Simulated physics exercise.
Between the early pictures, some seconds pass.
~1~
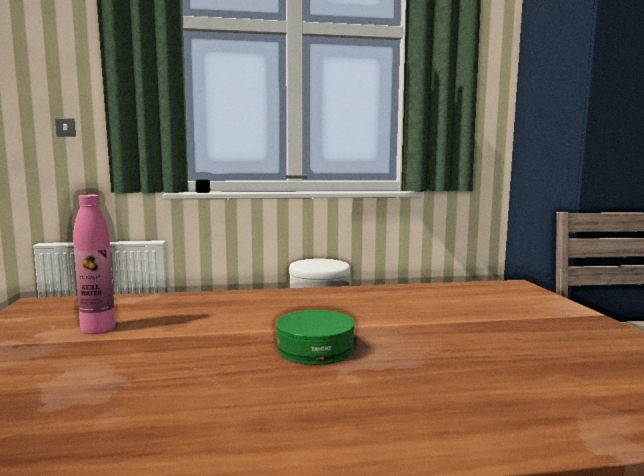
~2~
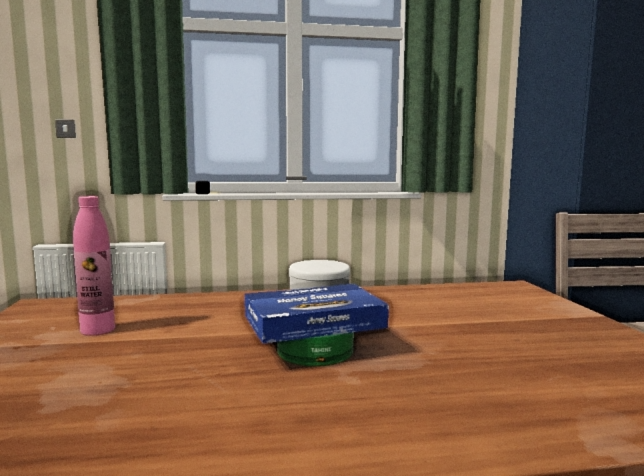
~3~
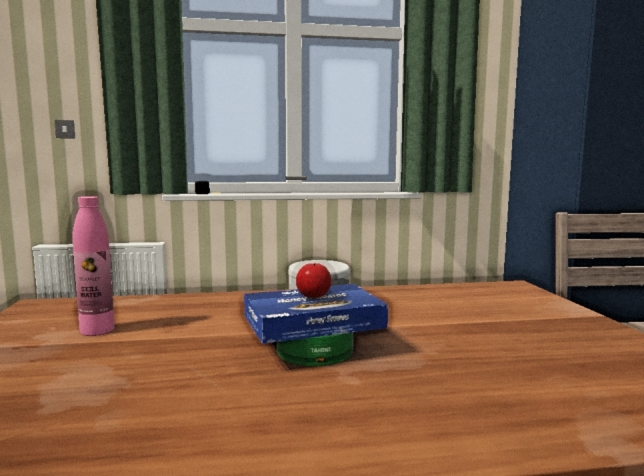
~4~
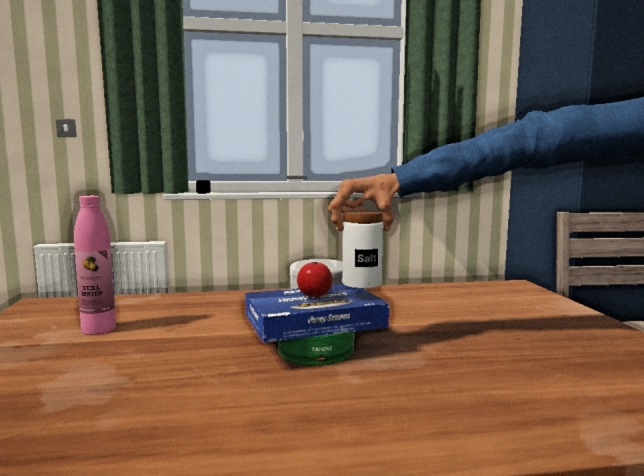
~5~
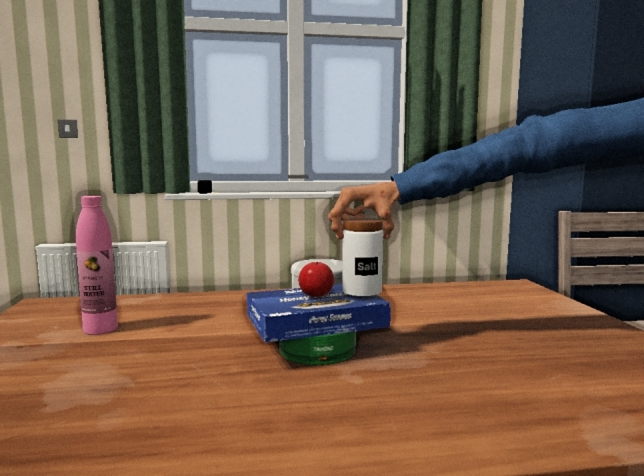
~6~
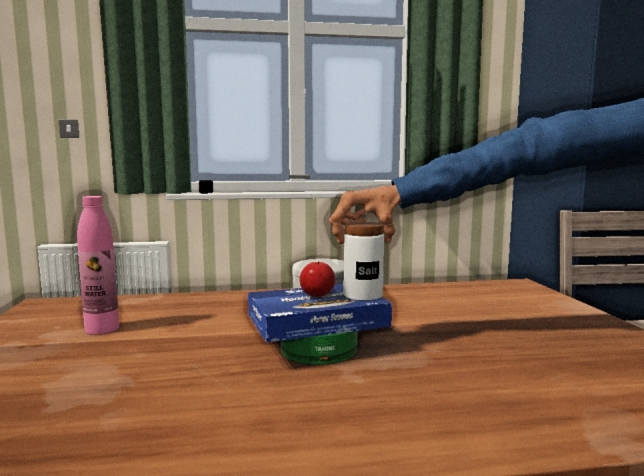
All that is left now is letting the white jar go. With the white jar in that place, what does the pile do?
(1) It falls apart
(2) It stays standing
Option 2: It stays standing.
Then, 0.20 s on from there, no change.
Then, 0.50 s on from there, white jar resting near (364, 261).
In the end, all 5 unmoved. At the end, from the last picture's camera, white jar near (364, 261). The pile stays up.
